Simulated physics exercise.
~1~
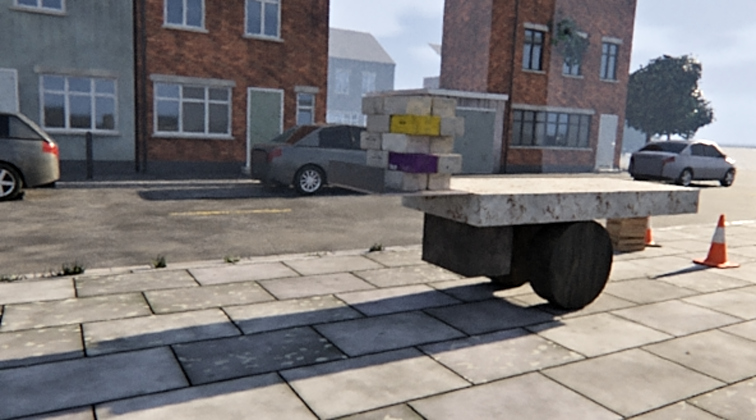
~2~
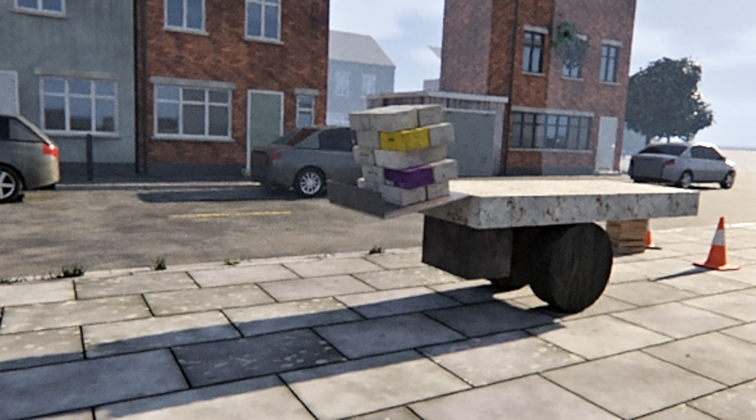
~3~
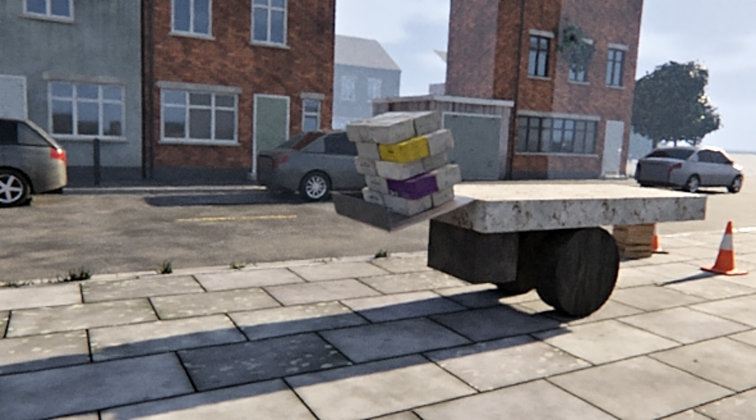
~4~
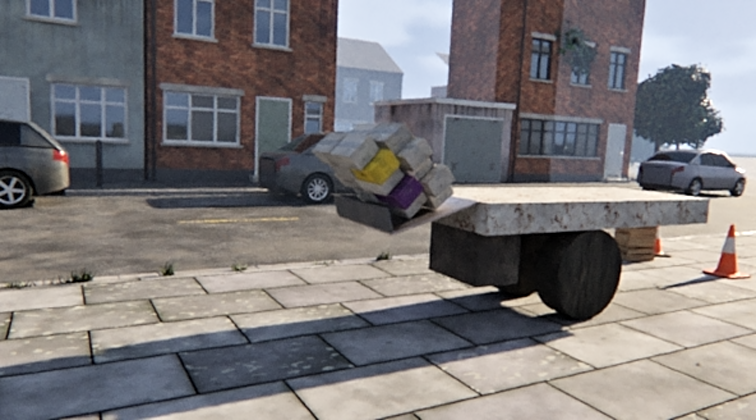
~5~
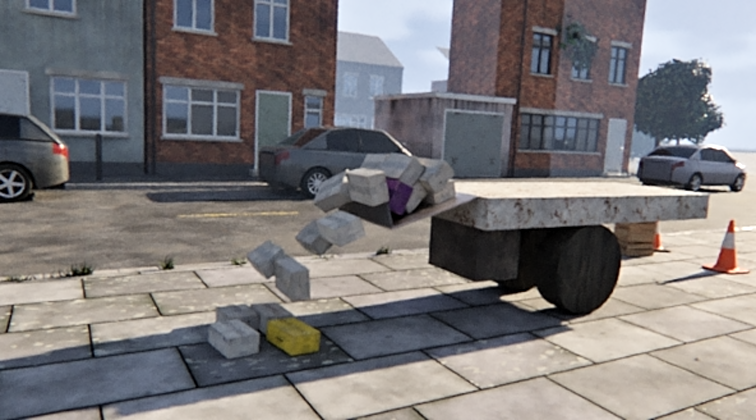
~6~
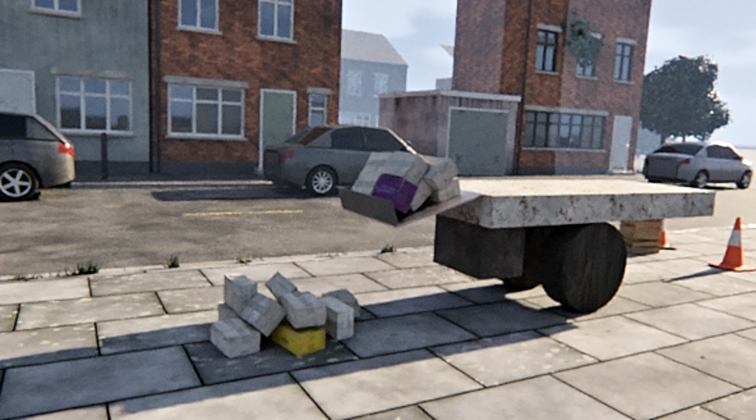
On a sunlit paved street, a slightly swaying view looks across at brick and grey houses, parked cars and a flat-bed with orange cones at its right. A stack of pale grey blocks, one yellow and one purple among them, stands on a flap at the flat-bed's left end. The flap tips down to the left and the stack leans with it. Then the upper blocks topple left together and tumble to the paving. Finally a loose heap lies on the slabs with the yellow block at its front, while the purple one and several others stay slumped on the tilted flap.
